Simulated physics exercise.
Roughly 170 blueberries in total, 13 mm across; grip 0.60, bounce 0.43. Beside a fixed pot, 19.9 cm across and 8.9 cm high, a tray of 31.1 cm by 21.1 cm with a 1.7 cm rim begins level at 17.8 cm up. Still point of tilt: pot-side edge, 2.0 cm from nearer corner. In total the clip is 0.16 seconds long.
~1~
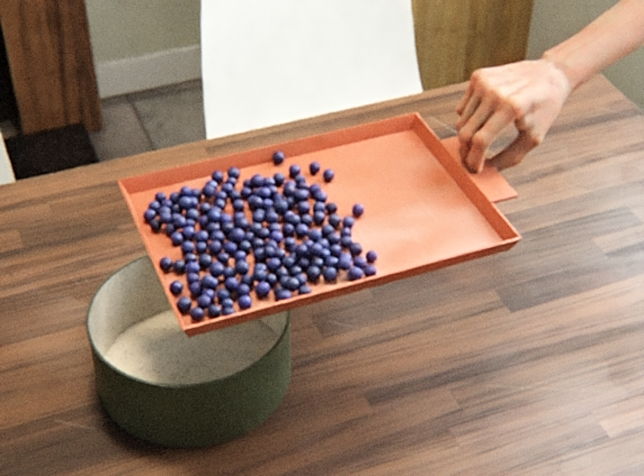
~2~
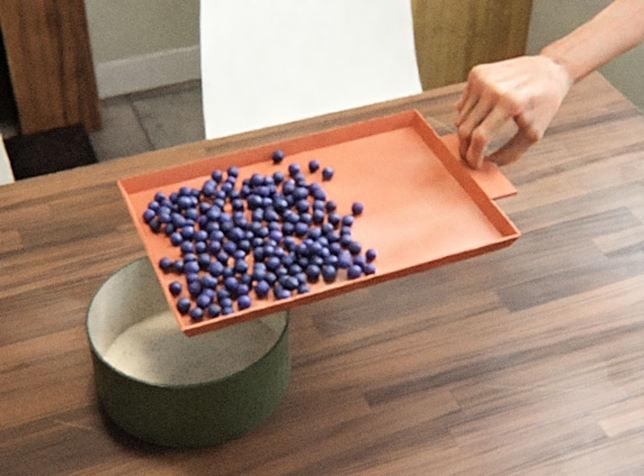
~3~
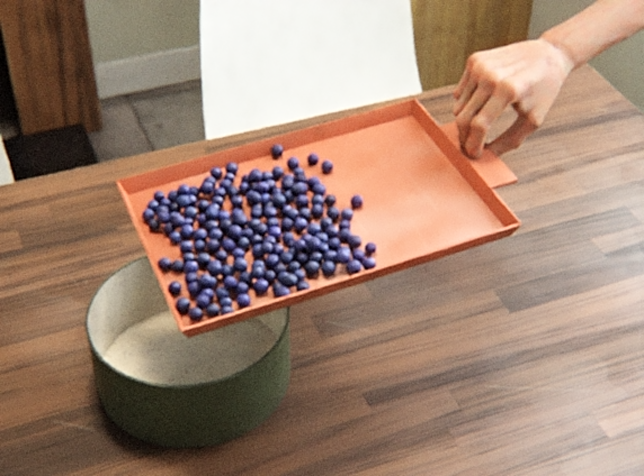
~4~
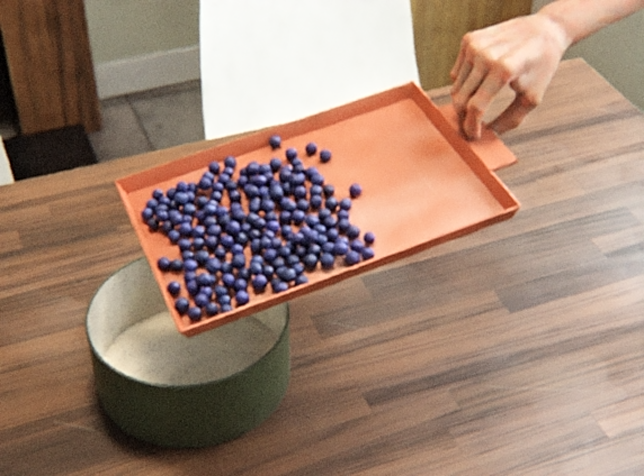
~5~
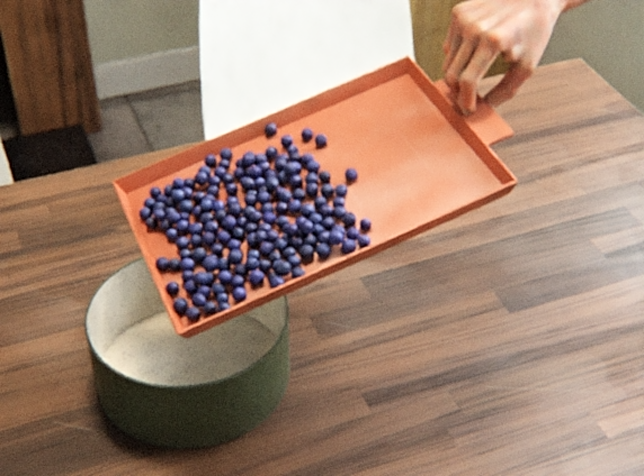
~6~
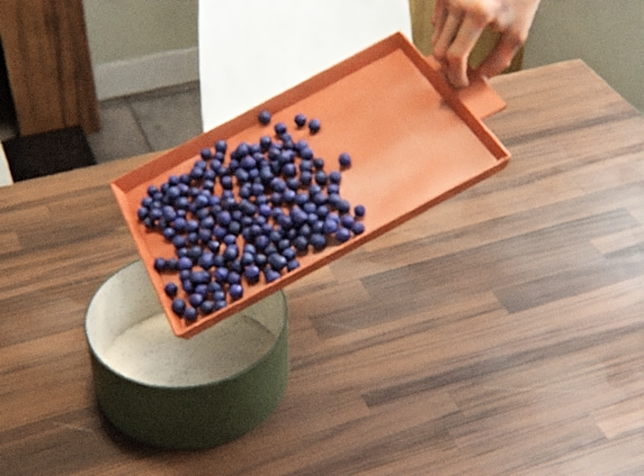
A shallow orange tray, its left half crowded with dark blue-purple berries, is held by its right-end tab above a wood-grained table, seen from slightly above. A round green container with a pale inside sits below the tray's left end, with a white chair back behind. The hand slowly, then more quickly, raises the right end, tilting the tray leftward while the berries stay clustered together.
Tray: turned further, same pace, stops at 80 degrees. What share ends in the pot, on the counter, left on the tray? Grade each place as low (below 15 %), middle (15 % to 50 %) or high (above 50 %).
Pot - middle; counter - high; tray - low.
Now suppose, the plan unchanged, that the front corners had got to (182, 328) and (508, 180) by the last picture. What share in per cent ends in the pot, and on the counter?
Pot 5; counter 95.
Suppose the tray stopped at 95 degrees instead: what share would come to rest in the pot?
In that case some 20 per cent.
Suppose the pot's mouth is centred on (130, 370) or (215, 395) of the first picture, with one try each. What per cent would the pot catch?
Spot one: Some 80 per cent; spot two: Some 30 per cent.
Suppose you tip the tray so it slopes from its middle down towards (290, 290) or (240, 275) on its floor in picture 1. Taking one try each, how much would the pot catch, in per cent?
Near 0 and 0 per cent, in that order.
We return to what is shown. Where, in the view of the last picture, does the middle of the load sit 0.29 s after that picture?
Load centre est.: (153, 231) px.
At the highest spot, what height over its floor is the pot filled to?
About 1.5 centimetres.
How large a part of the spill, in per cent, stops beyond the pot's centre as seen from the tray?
Estimate: Roughly 100 per cent of the pieces.
Then, 0.18 s after the last picture, tilt 52 degrees; the tray holds 100 %, the pot 0 %.
Then, 0.29 s after the last picture, tilt 72 degrees; the tray holds 95 %, the pot 0 %.
Then, 0.54 s after the last picture, tilt 80 degrees; the tray holds 15 %, the pot 10 %.
In the end, pot 25 %, counter 75 %, tray 0 %.
